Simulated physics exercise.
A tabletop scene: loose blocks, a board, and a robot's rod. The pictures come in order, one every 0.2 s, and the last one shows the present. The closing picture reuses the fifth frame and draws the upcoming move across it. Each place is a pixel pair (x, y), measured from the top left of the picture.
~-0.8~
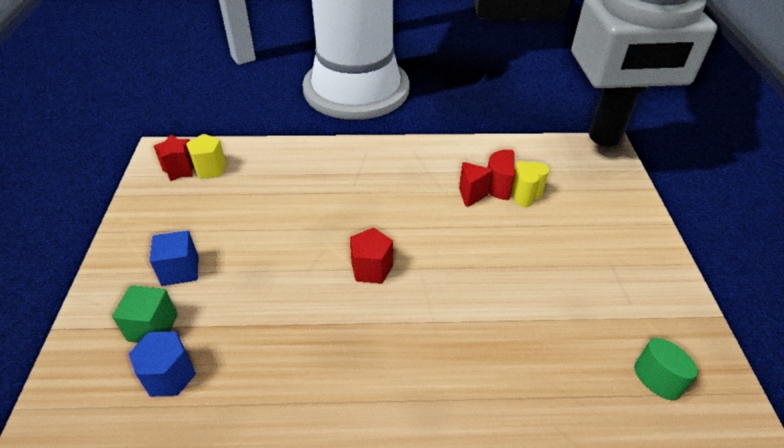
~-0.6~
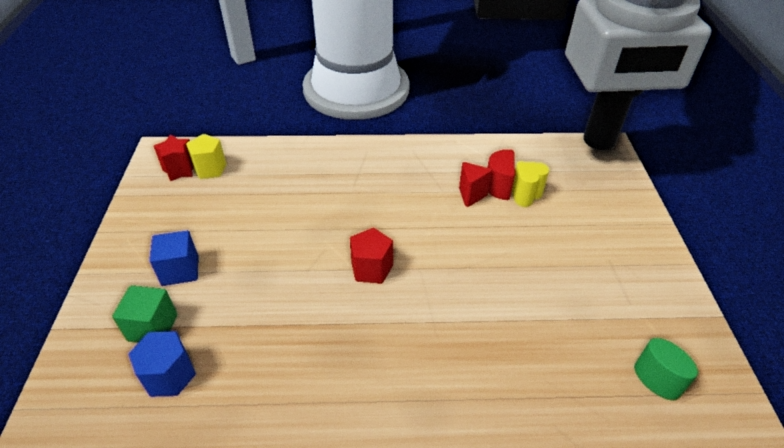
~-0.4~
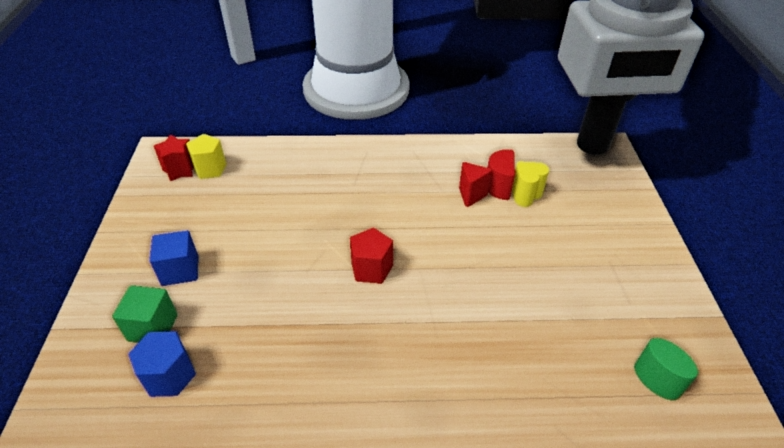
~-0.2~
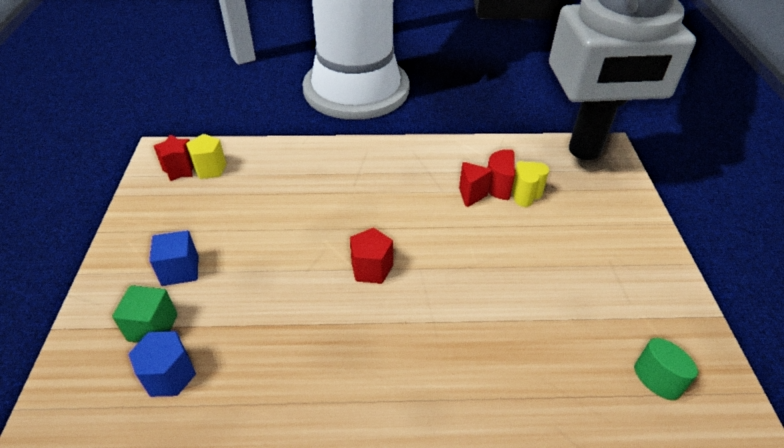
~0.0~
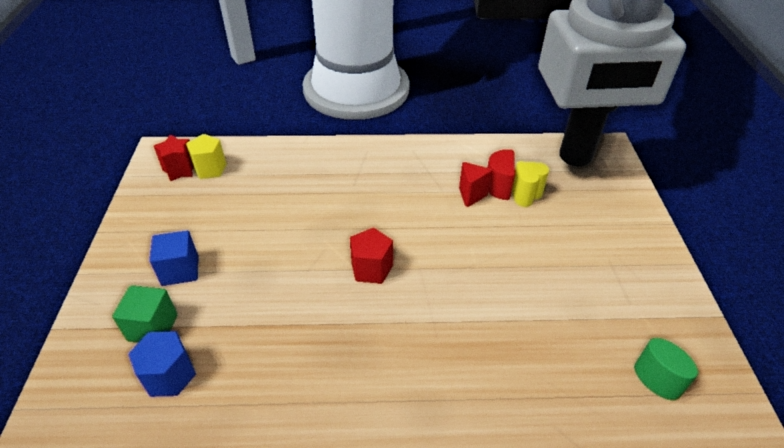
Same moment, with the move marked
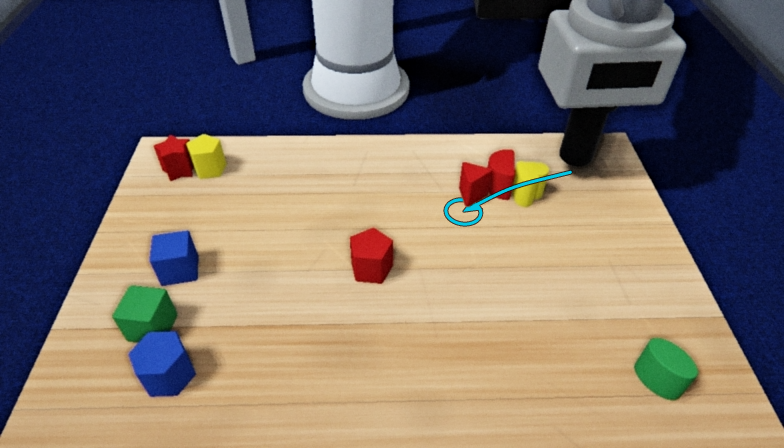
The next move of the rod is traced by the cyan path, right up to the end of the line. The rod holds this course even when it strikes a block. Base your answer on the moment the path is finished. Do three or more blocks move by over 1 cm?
Short answer: Yes.
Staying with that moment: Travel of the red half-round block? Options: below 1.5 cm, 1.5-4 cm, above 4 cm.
Net shift: Above 4 cm.
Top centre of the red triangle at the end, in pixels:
About (410, 184).
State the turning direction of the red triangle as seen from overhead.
The block turns clockwise.
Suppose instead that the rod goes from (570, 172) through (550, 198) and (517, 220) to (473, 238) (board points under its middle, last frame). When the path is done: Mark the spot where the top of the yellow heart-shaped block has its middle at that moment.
It sits at (478, 186).
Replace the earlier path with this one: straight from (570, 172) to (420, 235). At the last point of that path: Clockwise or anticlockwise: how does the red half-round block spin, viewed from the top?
From above, clockwise.
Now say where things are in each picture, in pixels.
In the first frame, tip of the rod at (604, 138), middles of tops, red triangle at (475, 170), red half-round block at (504, 161), yellow heart-shaped block at (532, 170).
In the second frame, rod at (599, 142), nothing pushed.
In the third frame, rod at (592, 146), nothing pushed.
In the fourth frame, rod at (584, 152), nothing pushed.
In the fifth frame, rod at (575, 158), red triangle at (475, 170), red half-round block at (504, 161), yellow heart-shaped block at (532, 170).
The line goes from (570, 172) through (515, 187) to (463, 212).
What follows on the original path. One third of the way, rod at (536, 167); yellow heart-shaped block at (527, 174), turned 10° clockwise.
Two thirds of the way, rod at (499, 180); red triangle at (449, 177), turned 60° clockwise; red half-round block at (474, 173), turned 15° anticlockwise; yellow heart-shaped block at (510, 191), turned 25° anticlockwise.
At the end, rod at (465, 197); red triangle at (410, 184), turned 85° clockwise; red half-round block at (436, 187); yellow heart-shaped block at (506, 196), turned 45° anticlockwise.
